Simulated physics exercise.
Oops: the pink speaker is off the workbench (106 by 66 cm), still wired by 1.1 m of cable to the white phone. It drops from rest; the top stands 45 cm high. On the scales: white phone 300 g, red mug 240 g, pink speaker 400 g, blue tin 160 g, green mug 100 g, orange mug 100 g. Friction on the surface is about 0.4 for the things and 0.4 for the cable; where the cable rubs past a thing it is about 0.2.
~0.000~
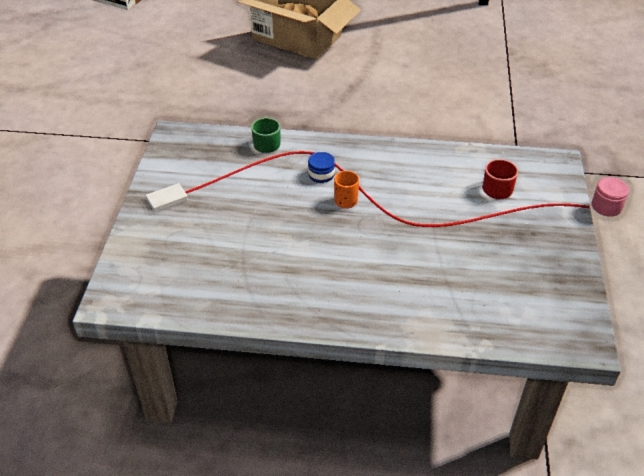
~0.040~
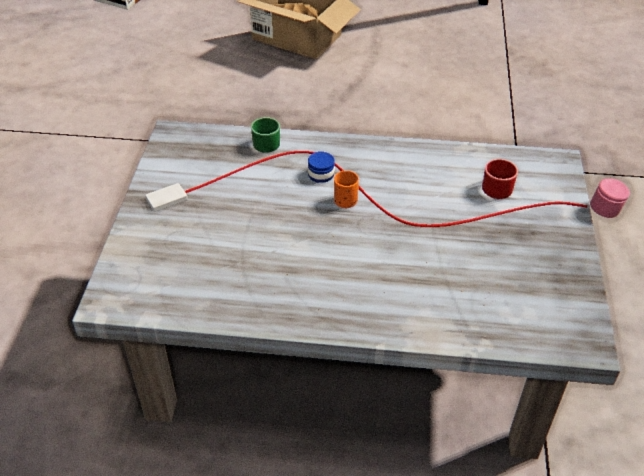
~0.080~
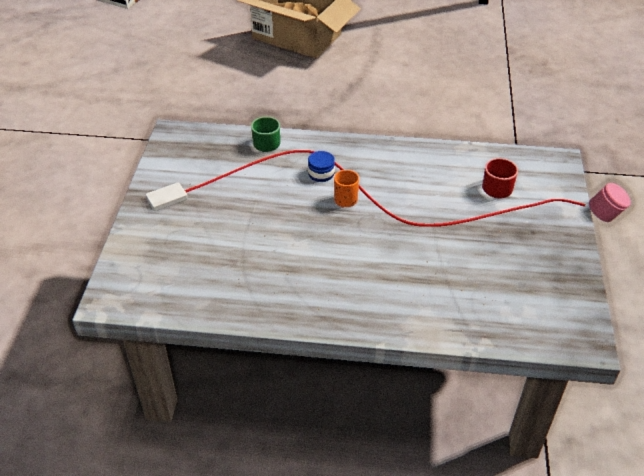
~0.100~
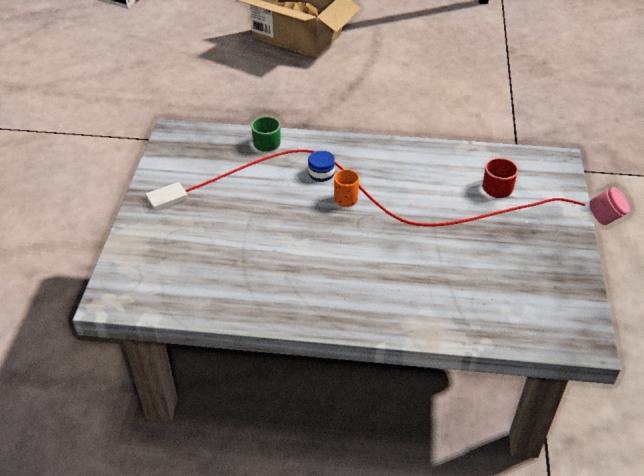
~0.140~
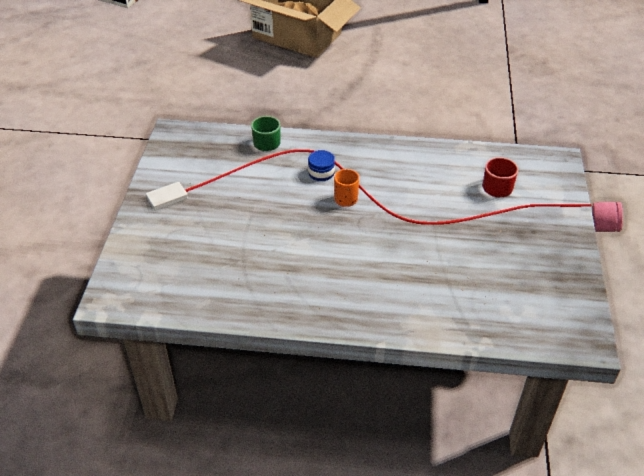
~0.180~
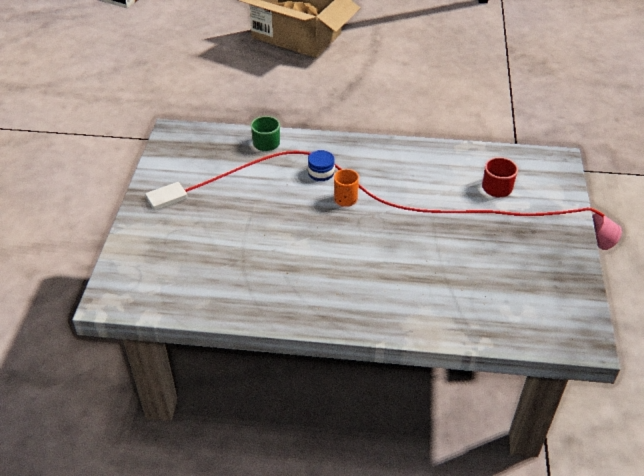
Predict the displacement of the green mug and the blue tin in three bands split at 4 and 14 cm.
The green mug barely shifts, the blue tin moves a moderate way.
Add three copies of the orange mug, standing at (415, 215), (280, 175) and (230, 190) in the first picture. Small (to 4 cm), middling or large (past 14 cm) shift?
In turn: Large, middling, middling.
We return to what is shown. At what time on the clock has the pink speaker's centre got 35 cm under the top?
About: 0.80 s.
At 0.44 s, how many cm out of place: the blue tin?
Blue tin 8 cm.
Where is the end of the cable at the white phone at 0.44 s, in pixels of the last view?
Around (221, 190).
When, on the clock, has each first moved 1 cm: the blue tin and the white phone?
Blue tin 0.28 s, white phone 0.28 s.
After 0.4 s, the cable's tail end at (221, 190); blue tin 8 cm off its start, pink speaker over the edge, white phone 8 cm off its start.
After 0.7 s, the cable's tail end at (236, 190); blue tin 9 cm off its start, white phone 11 cm off its start, pink speaker over the edge.
After 0.9 s, the cable's tail end at (252, 189); blue tin 9 cm off its start at (324, 182), white phone 15 cm off its start at (232, 186), pink speaker over the edge.
After 1.2 s, the cable's tail end at (270, 189); blue tin 9 cm off its start, white phone 19 cm off its start, pink speaker over the edge.
After 2.4 s, the cable's tail end at (281, 188); blue tin 9 cm off its start at (323, 183), green mug 0 cm off its start at (265, 125), white phone 22 cm off its start at (262, 185), pink speaker over the edge.
